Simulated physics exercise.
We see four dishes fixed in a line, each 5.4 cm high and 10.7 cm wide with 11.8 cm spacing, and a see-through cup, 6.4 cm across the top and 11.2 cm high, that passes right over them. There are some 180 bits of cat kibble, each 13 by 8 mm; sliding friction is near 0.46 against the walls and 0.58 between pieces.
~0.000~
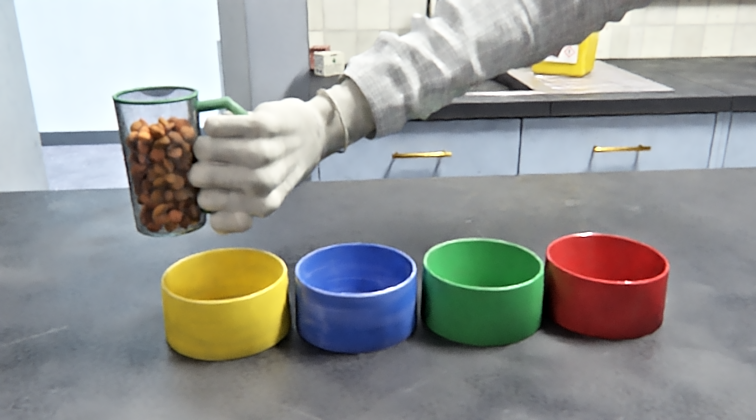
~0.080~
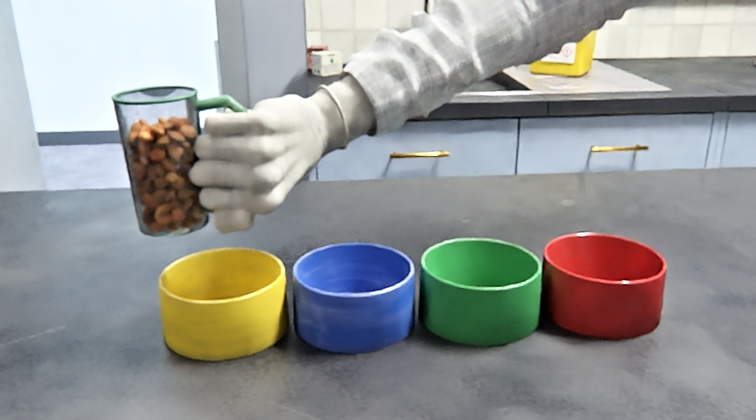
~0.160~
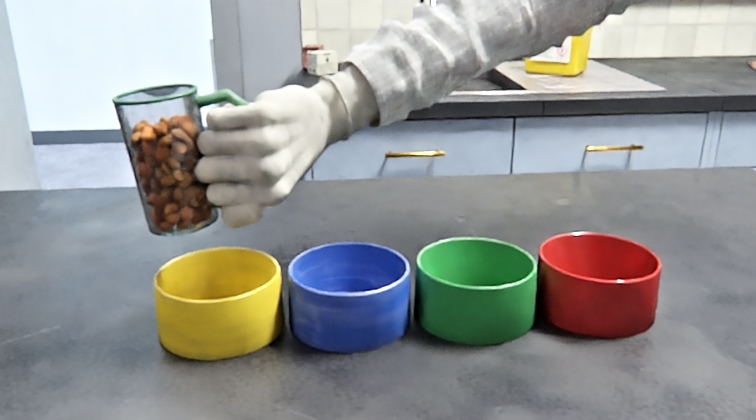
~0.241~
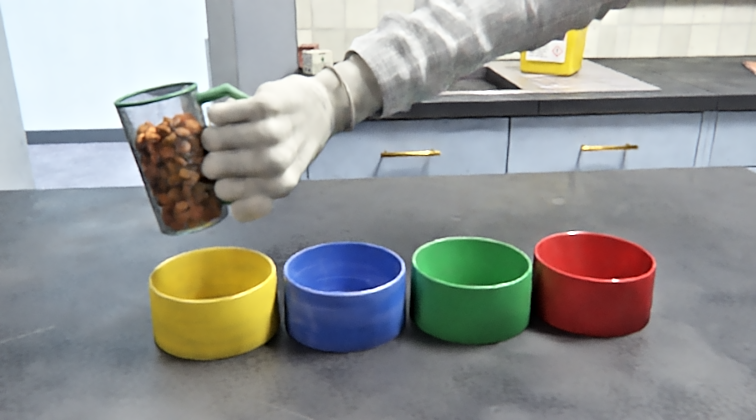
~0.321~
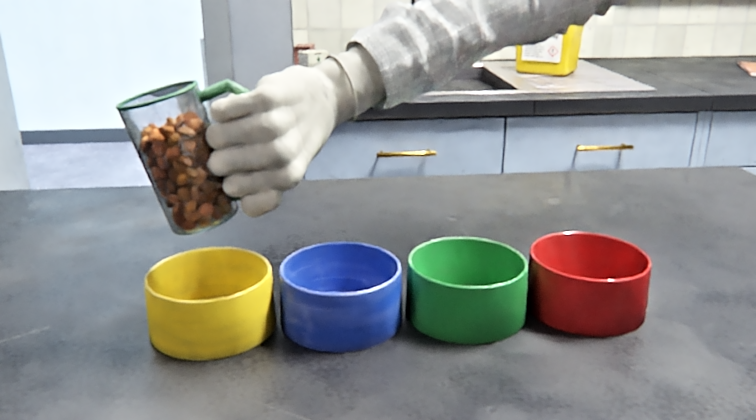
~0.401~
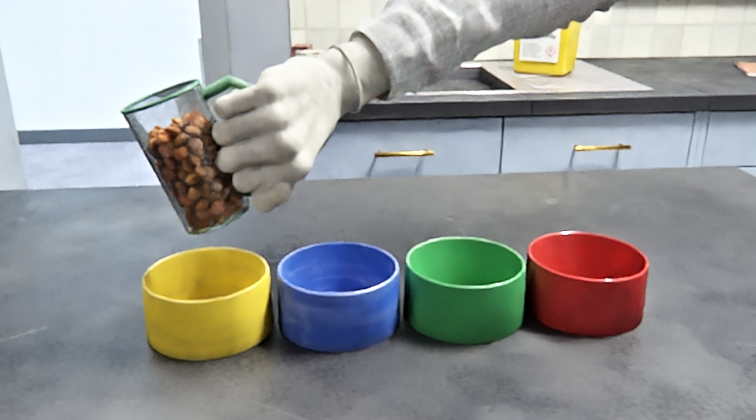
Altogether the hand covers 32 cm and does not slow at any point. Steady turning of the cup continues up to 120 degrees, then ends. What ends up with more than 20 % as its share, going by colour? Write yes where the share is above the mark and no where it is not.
Red: No, blue: Yes, green: No, yellow: No, counter: No.
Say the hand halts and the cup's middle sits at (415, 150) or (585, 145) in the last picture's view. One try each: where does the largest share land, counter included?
Blue, then blue.
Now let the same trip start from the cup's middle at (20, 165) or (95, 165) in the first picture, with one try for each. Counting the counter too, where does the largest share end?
Most goes to: Yellow; blue.
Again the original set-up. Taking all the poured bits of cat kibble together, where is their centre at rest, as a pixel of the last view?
Roughly pixel (353, 302).
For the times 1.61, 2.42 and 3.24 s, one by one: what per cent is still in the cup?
100, 30, 0.
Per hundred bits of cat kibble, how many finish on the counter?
Close to 5 per cent, give or take.
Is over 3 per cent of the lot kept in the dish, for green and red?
Green: True, red: False.
After 1.61 s, tilt 87 degrees; cup holds 100 %.
After 2.42 s, tilt 120 degrees; cup holds 30 %, blue 65 %.
Then, at 3.24 s, tilt 120 degrees; cup holds 0 %, blue 85 %, green 10 %.
In the end, at 3.5 s, red 0 %, blue 85 %, green 10 %, yellow 0 %, counter 5 %.
